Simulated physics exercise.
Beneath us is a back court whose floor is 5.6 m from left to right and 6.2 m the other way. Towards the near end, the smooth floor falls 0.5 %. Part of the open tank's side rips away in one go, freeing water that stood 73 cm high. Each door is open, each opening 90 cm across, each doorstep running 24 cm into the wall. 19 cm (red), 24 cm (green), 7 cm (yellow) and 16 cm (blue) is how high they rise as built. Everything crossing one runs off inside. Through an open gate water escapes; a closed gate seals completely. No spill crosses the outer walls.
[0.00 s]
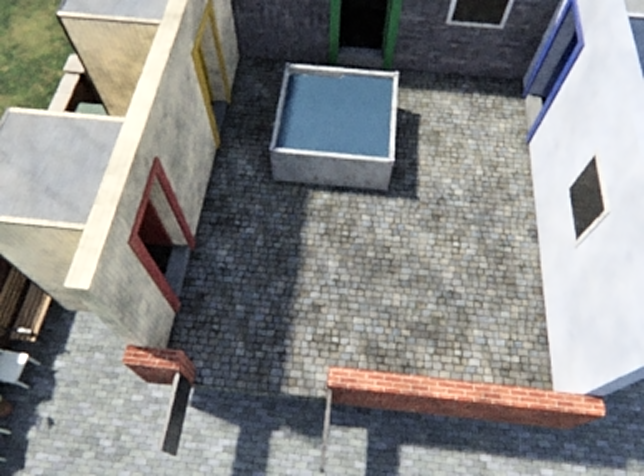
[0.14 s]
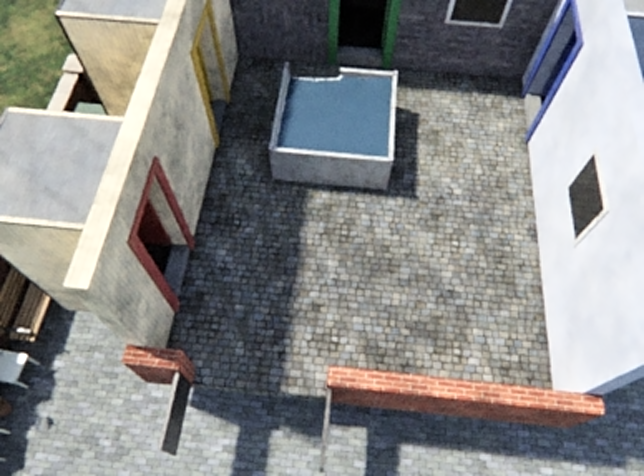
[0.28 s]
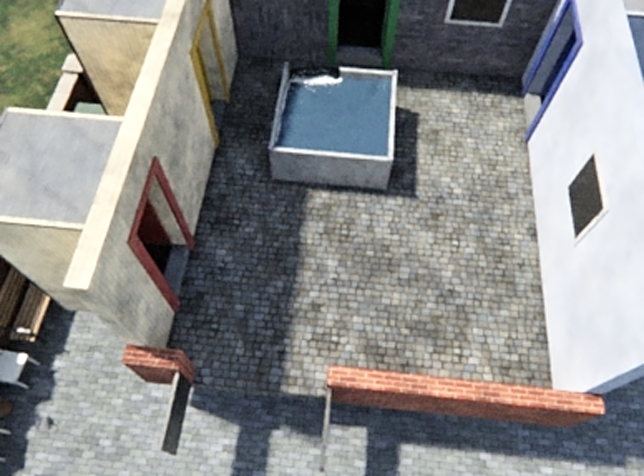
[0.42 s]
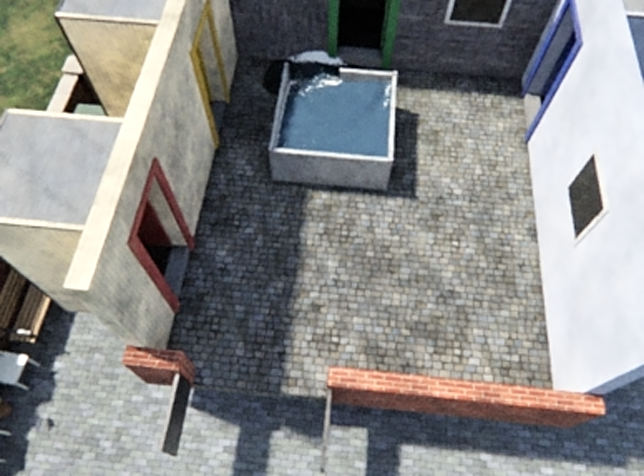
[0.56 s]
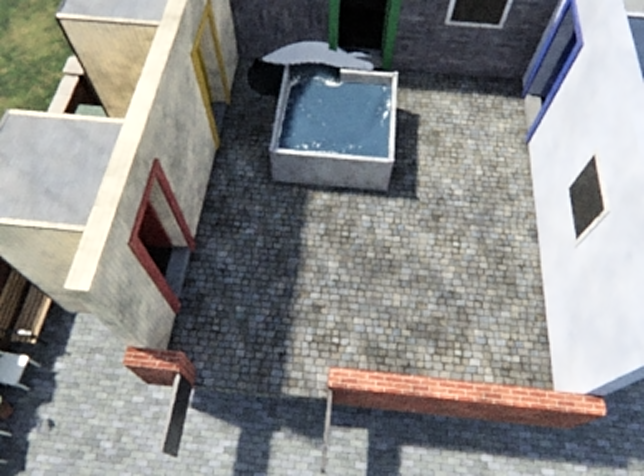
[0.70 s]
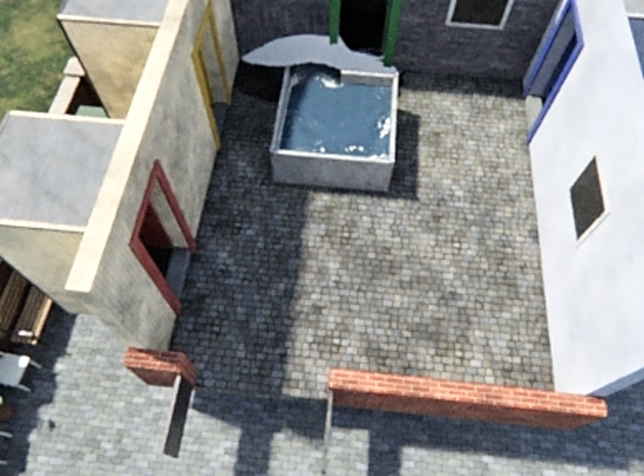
Water pours through a gap in the open tank's far side and spreads left across the paving.
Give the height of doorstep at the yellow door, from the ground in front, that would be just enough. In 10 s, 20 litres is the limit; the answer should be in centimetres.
Close to 7.5 cm.
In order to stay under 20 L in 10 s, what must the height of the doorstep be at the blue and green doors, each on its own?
About 14.5 cm at blue and about 29 cm at green.
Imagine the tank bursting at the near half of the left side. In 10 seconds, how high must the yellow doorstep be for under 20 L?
Required height: Approx. 33 cm.
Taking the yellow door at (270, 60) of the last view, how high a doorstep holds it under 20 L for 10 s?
Roughly 34 cm, give or take.
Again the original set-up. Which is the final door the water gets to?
That would be the red door.
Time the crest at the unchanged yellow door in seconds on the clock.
About 2.4 seconds.
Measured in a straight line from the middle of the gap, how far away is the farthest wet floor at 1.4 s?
Near 3.4 metres, give or take.
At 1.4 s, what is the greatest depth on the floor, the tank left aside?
Roughly 60 cm.
After 1.4 s water covers 15 % of the floor, deepest (60 cm) near (249, 61); 5 cm at the yellow door, 0 litres in over its 7 cm doorstep.
After 3.0 s water covers 50 % of the floor, deepest (32 cm) near (311, 66); 11 cm at the yellow door, 8 litres in over its 7 cm doorstep.
After 10.0 s water covers 95 % of the floor, deepest (10 cm) near (212, 321); 5 cm at the yellow door, 25 litres in over its 7 cm doorstep.
At the yellow door as built, the water arrived by 1.3 s and peaked near 11 cm at 2.4 s.
With a doorstep of 7 cm, 25 litres would have come in within the 10 s; with 9.5 cm, 9 litres. So under 20 litres takes about 7.5 cm.
